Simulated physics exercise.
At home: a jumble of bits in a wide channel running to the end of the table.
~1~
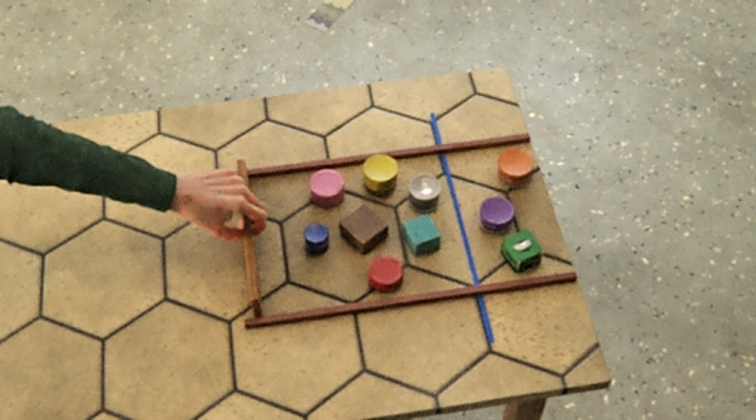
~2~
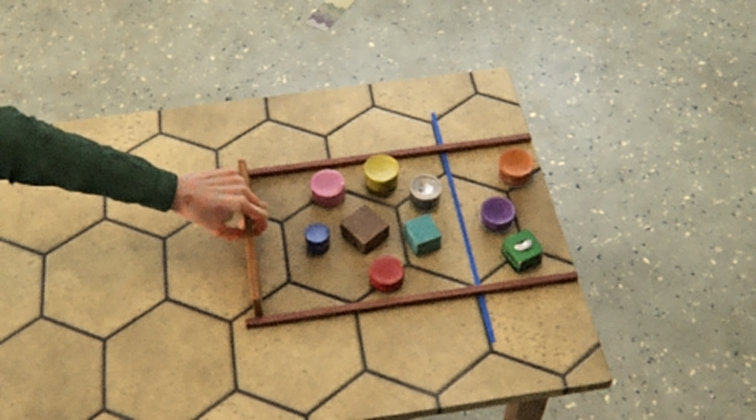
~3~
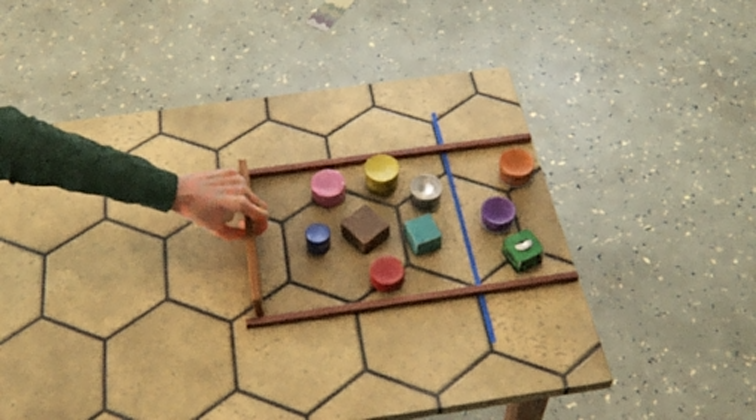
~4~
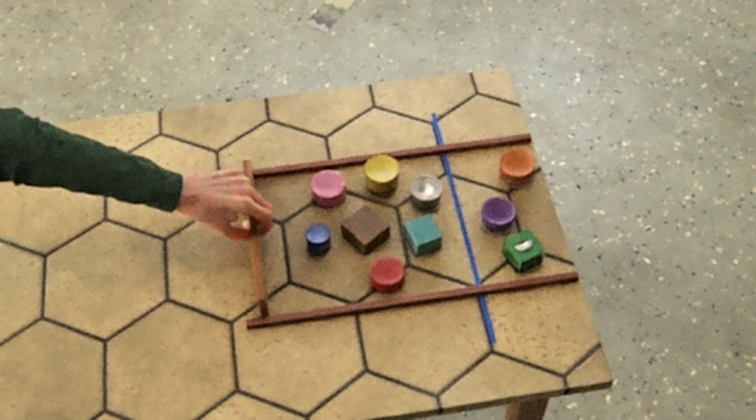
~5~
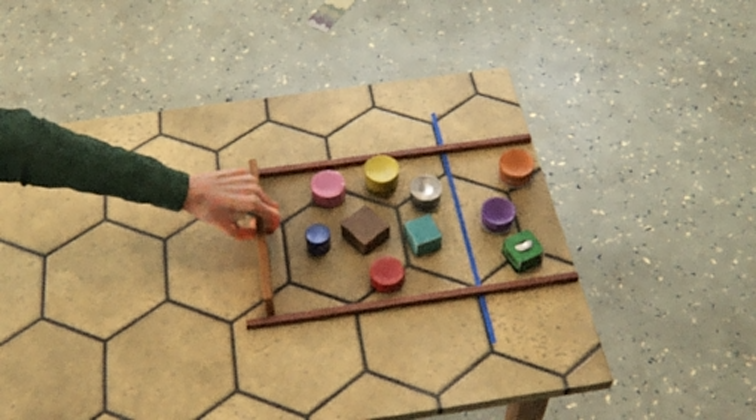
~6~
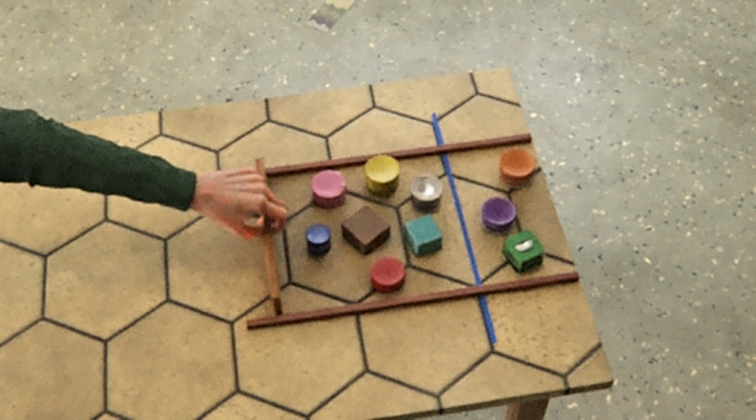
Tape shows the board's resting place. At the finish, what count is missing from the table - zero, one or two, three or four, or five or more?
Missing: Zero.
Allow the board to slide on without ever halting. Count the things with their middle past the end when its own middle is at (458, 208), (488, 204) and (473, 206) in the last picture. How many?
0, 1 and 0.
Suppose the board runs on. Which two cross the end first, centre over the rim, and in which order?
Earliest first: Orange pot, purple pot.
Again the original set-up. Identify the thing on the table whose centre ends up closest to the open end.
The one you want is the orange pot.
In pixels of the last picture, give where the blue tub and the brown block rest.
Taking them in turn, first comes (478, 227), then (483, 202).
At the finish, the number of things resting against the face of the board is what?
Counting them up gives 4.
Soon after, none off yet; orange pot at rest near (516, 169); green case at rest near (523, 251); purple pot at rest near (498, 216).
At rest, the number that fall off is zero.
